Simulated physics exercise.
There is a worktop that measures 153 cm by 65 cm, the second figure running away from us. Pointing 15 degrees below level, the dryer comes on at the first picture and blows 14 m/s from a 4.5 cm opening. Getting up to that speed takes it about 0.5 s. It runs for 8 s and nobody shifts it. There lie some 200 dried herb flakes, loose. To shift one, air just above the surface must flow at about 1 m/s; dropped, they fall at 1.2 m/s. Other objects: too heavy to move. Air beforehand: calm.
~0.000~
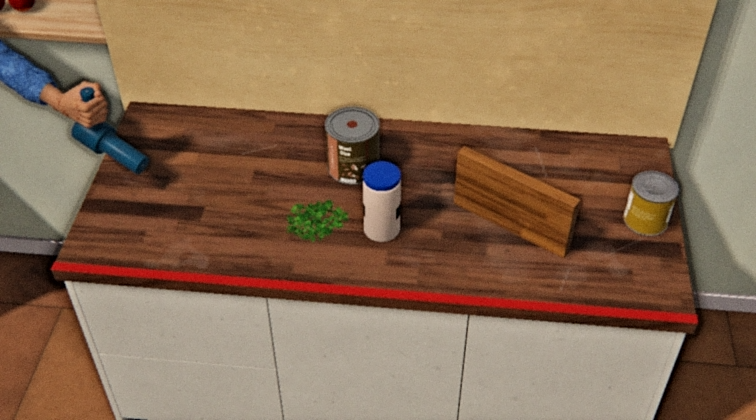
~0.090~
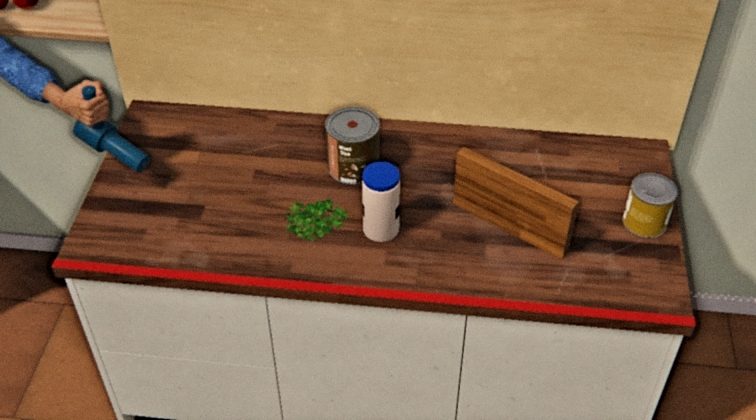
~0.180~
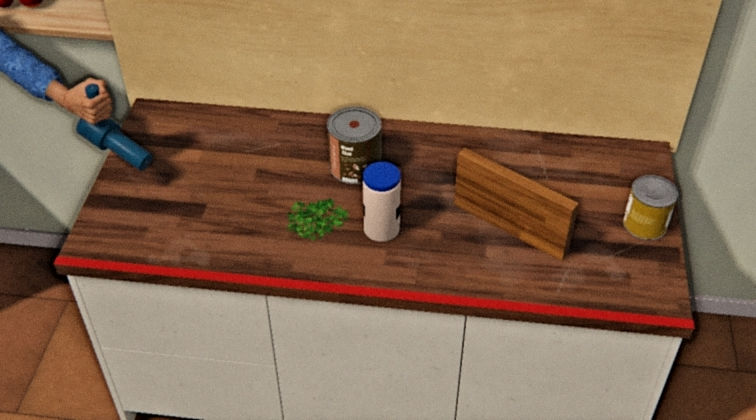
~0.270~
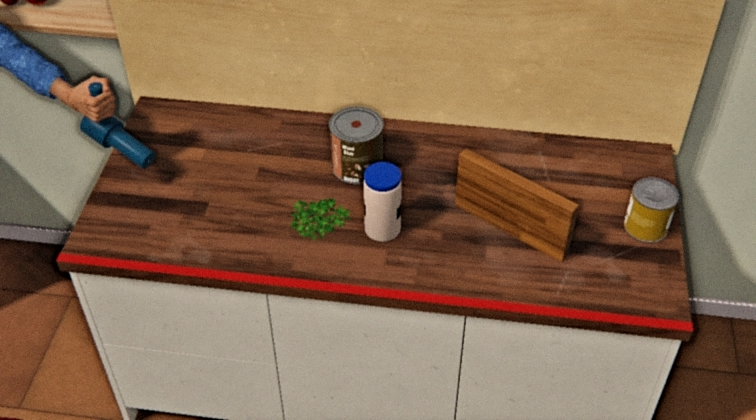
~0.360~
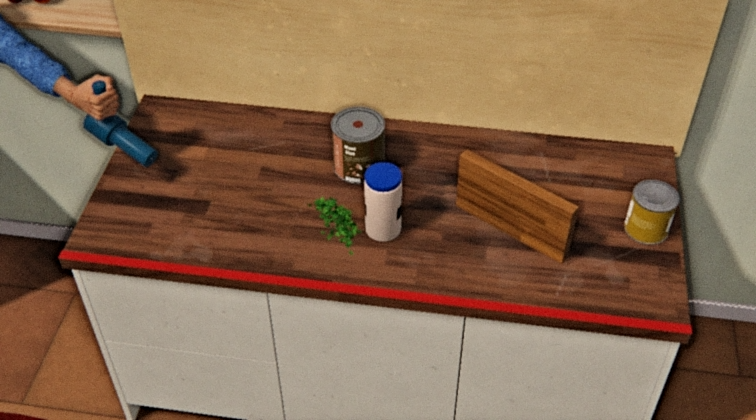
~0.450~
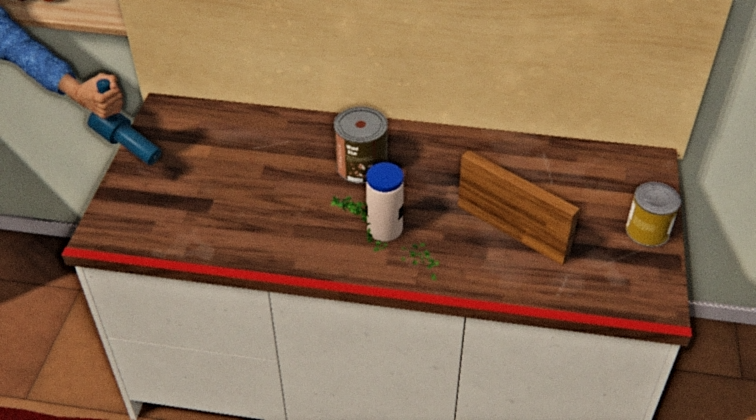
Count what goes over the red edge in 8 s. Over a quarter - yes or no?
Over a quarter: No.
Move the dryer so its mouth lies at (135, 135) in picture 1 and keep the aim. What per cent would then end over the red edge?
It would come out near 80 in a hundred.
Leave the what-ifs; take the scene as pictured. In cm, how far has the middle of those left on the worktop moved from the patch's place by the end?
That works out close to 55 centimetres.
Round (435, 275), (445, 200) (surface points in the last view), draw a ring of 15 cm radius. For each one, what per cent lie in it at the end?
Roughly 0 % and 20 %, in that order.
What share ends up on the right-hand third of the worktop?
About 30 %.
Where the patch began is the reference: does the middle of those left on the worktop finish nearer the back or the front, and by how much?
Shift: Towards the far edge, some 25 cm.
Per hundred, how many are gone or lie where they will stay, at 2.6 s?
The share is about 40 %.
After 1.6 s, 72 % are on the move or not yet settled, 9 % are over the red edge; the middle of those still in play is near (532, 184).
After 2.6 s, 58 % are on the move or not yet settled, 9 % are over the red edge; the middle of those still in play is near (537, 178).
After 4.4 s, 43 % are on the move or not yet settled, 9 % are over the red edge; the middle of those still in play is near (537, 178).
After 8.0 s, at the end, 9 % are over the red edge; the middle of those still in play is near (533, 176).
